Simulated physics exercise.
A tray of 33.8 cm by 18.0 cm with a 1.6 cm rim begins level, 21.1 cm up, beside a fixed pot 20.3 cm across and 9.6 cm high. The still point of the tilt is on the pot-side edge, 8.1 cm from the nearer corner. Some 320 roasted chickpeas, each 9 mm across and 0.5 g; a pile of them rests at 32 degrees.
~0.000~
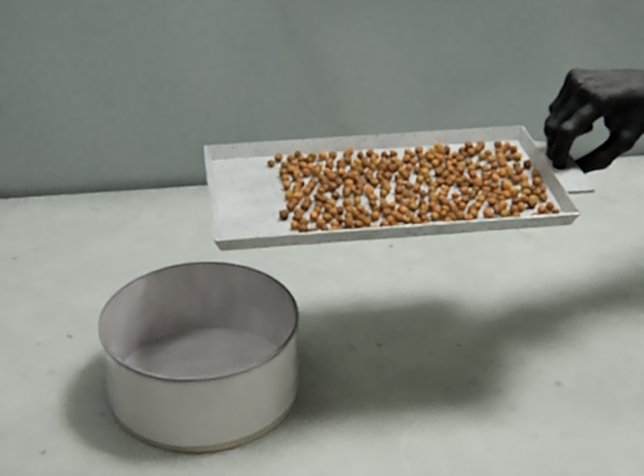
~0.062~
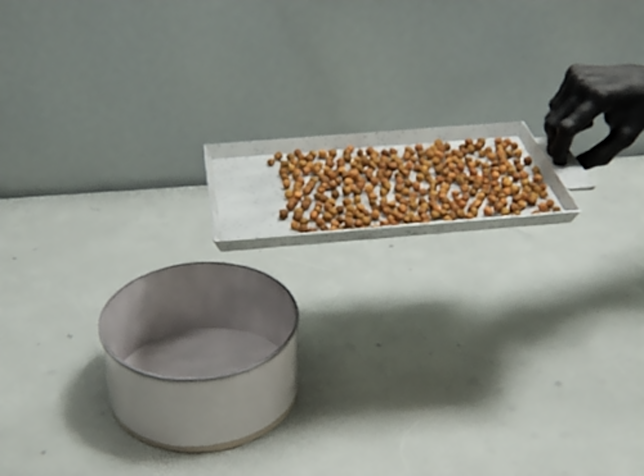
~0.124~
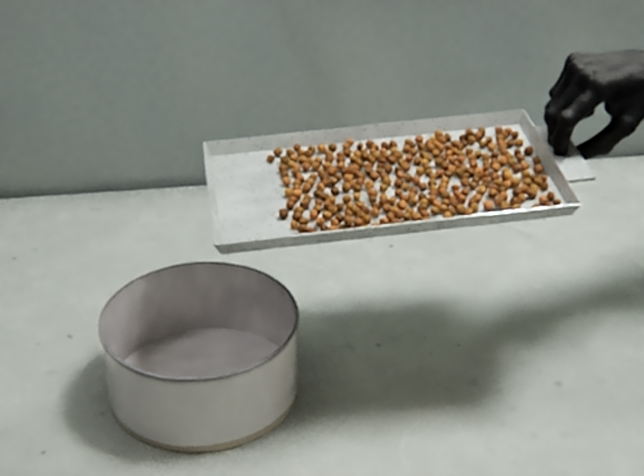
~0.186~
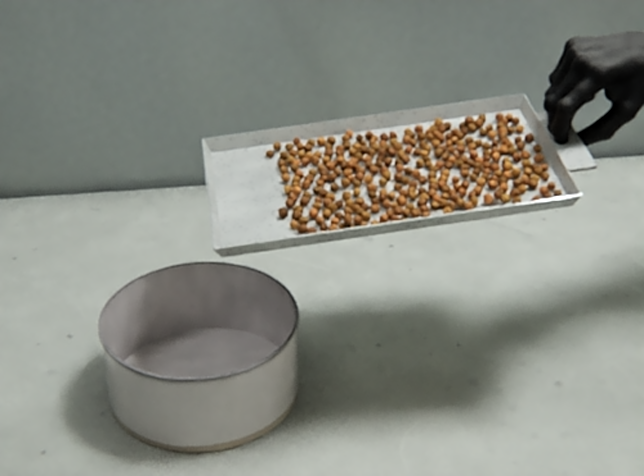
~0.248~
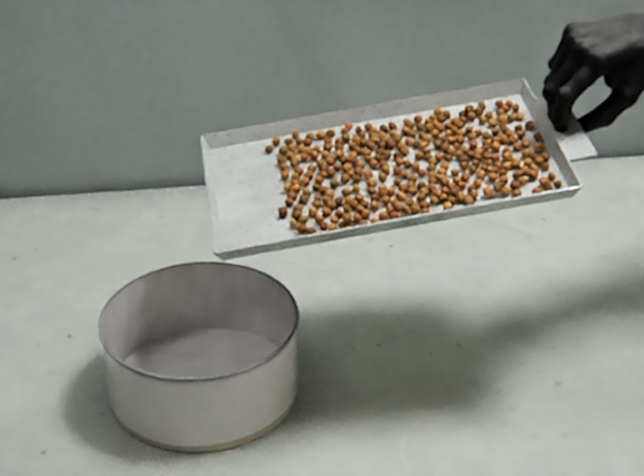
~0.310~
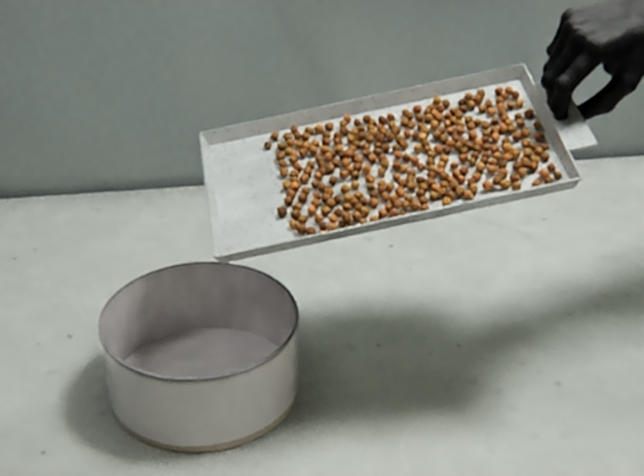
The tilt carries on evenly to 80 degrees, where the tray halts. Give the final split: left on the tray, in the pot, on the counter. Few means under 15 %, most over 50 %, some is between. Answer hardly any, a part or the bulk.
Tray hardly any, pot the bulk, counter a part.
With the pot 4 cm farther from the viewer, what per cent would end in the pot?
Then about 30 per cent.
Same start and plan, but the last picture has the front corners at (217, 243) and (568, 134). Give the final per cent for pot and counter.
Pot 95, counter 5.
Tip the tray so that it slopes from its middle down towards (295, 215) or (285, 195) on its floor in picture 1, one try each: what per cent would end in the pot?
About 95 and 75 per cent.
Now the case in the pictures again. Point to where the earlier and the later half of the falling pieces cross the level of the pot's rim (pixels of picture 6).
First near (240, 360), later near (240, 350).
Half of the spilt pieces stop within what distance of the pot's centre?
About 16 cm.
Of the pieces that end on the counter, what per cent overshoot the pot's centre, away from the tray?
Roughly 20 per cent.
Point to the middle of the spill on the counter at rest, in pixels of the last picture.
Around (259, 470).
Then, at 0.84 s, tilt 45 degrees; the tray holds 100 %, the pot 0 %.
After 1.20 s, tilt 66 degrees; the tray holds 90 %, the pot 5 %.
After 1.65 s, tilt 80 degrees; the tray holds 5 %, the pot 60 %.
By 2.5 s all is still; tray 0 %, pot 70 %, counter 30 %.
